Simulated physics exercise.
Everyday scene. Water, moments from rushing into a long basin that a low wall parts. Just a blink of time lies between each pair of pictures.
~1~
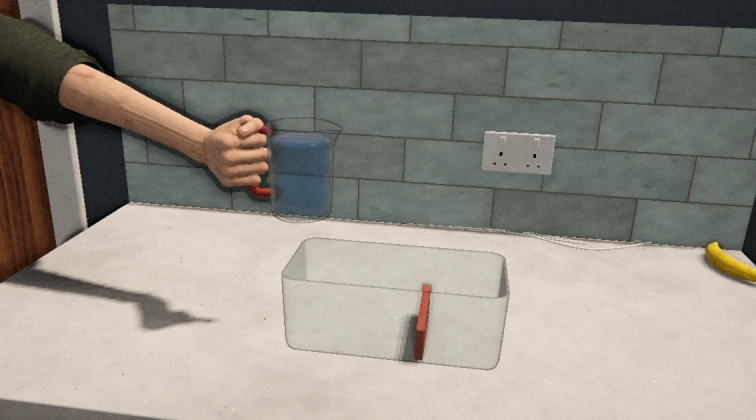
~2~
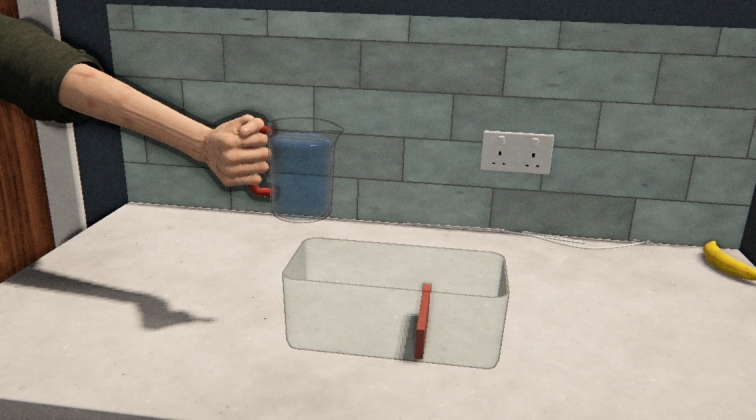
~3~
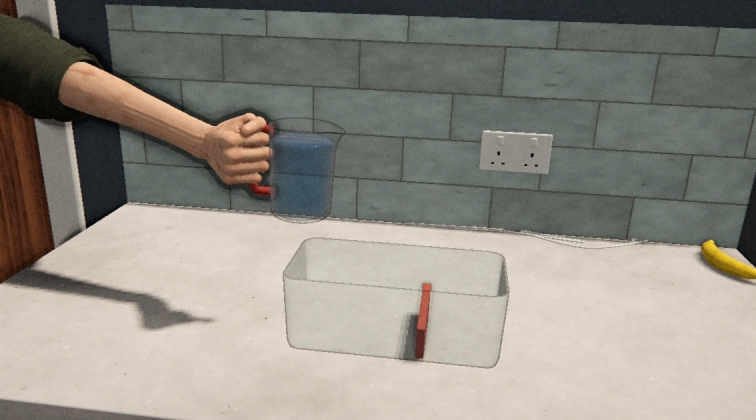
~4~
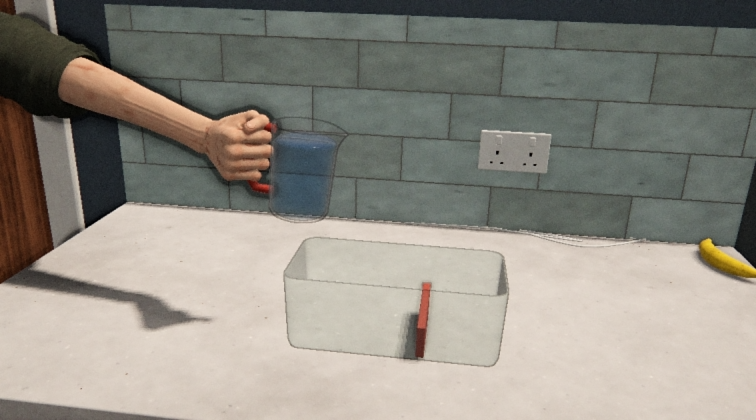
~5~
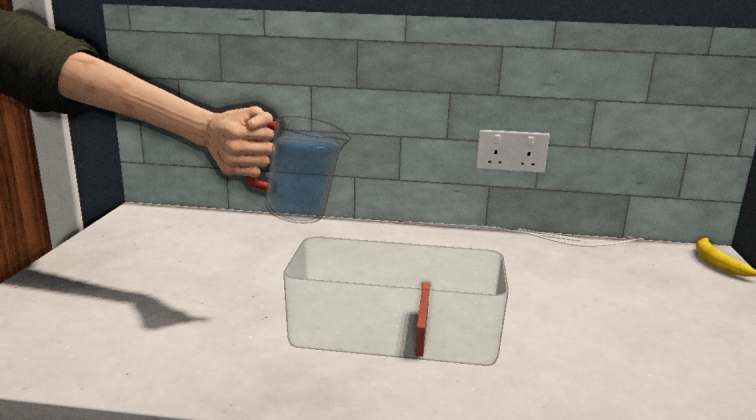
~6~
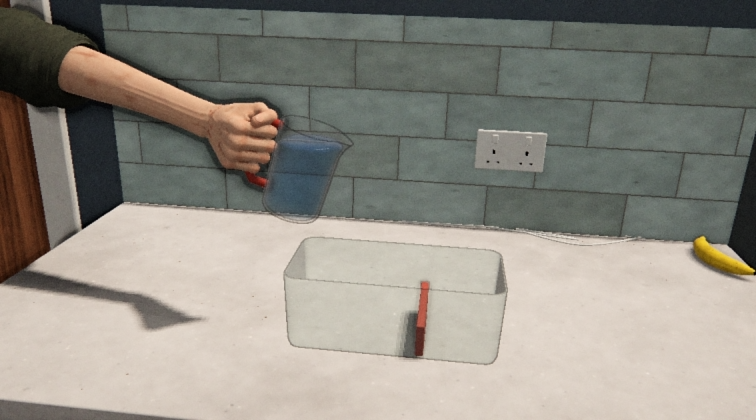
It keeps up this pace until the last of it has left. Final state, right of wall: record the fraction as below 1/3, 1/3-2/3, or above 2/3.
Recorded: Below 1/3.
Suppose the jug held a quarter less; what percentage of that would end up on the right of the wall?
I'd reckon close to 5 %.
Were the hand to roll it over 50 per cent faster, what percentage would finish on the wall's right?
About 5 in a hundred.
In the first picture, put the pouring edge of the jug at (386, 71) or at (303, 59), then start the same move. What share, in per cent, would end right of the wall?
About 90 % the first time, about 5 % the second.
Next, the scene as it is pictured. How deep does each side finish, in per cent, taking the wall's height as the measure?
I'd put the left at about 40 and the right at about 0.
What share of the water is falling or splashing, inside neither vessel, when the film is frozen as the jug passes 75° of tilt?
Estimate: 15 per cent, roughly.
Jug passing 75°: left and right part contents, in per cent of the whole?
Near 5 on the left, 0 on the right.
A moment on, the jug is tipped on its side and 80 per cent is still to pour, 5 is left of the wall and 0 right of it.
Next, the jug is tipped right over and 26 per cent is still to pour, 53 is left of the wall and 0 right of it.
Then the jug is tipped right over and 1 per cent is still to pour, 90 is left of the wall and 3 right of it.
Later the jug is tipped right over and 0 per cent is still to pour, 93 is left of the wall and 4 right of it.
Finally, 93 per cent lies left of the wall, 4 right of it and 3 outside.
